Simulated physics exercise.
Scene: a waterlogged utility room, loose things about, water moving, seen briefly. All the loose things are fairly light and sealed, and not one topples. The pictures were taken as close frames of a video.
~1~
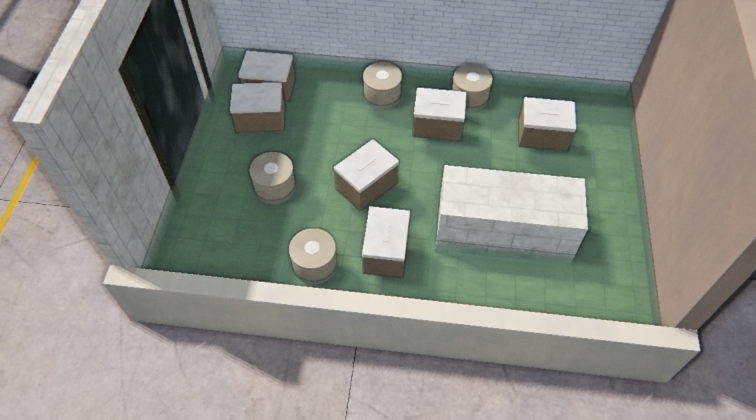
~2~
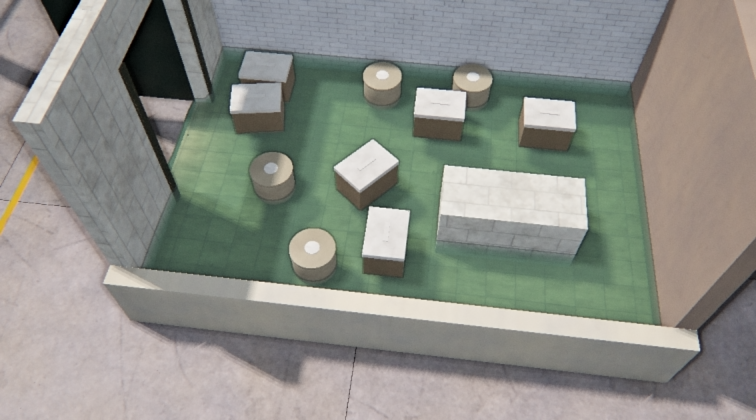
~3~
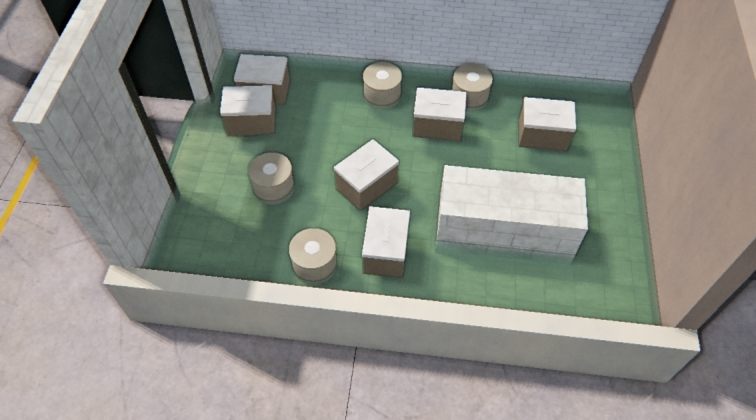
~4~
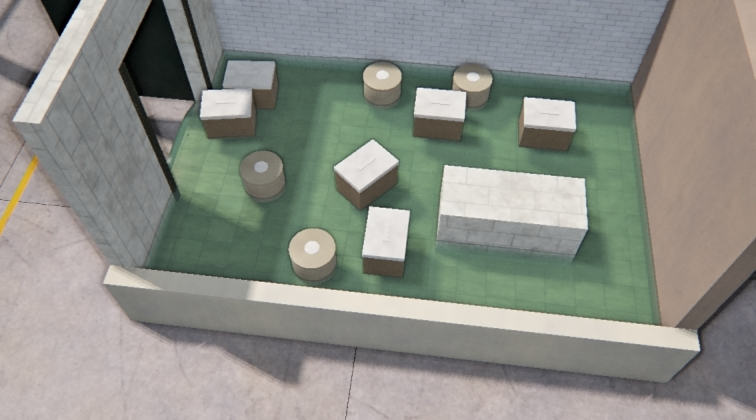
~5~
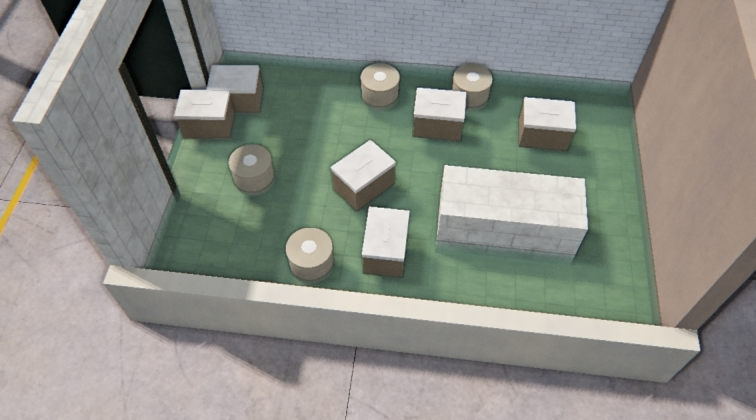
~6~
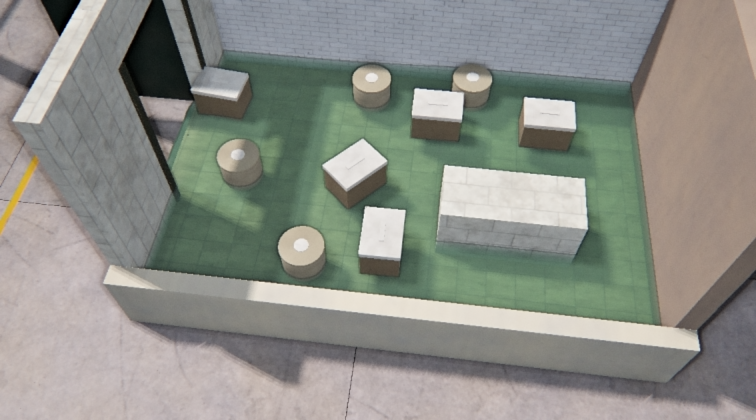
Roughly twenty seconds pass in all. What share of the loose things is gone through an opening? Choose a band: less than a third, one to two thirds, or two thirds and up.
Two thirds and up.
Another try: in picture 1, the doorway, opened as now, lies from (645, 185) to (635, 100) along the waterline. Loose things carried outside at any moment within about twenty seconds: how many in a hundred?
I'd guess around 50 percent.
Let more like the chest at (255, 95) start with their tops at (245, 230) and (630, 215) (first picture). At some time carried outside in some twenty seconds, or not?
Copy one taken away, copy two still there.
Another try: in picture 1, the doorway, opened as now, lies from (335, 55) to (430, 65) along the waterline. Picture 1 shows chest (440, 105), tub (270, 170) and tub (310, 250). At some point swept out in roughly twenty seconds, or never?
One by one as named: Gets away, gets away and doesn't escape.
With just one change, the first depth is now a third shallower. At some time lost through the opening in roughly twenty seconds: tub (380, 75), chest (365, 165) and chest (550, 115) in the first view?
Per object: Exited / exited / remained.
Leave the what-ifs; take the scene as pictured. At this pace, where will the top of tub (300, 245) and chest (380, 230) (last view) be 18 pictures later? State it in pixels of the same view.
Tops end up close to (169, 153) and (247, 190) respectively.
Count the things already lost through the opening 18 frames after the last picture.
My count is 5.
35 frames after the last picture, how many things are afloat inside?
1.
A moment on, 3 of 10 are out; 7 afloat.
Next, 5 of 10 are out; 4 afloat.
Later, 9 of 10 are out; 1 afloat.
In the end, 9 of 10 are out; 1 afloat.
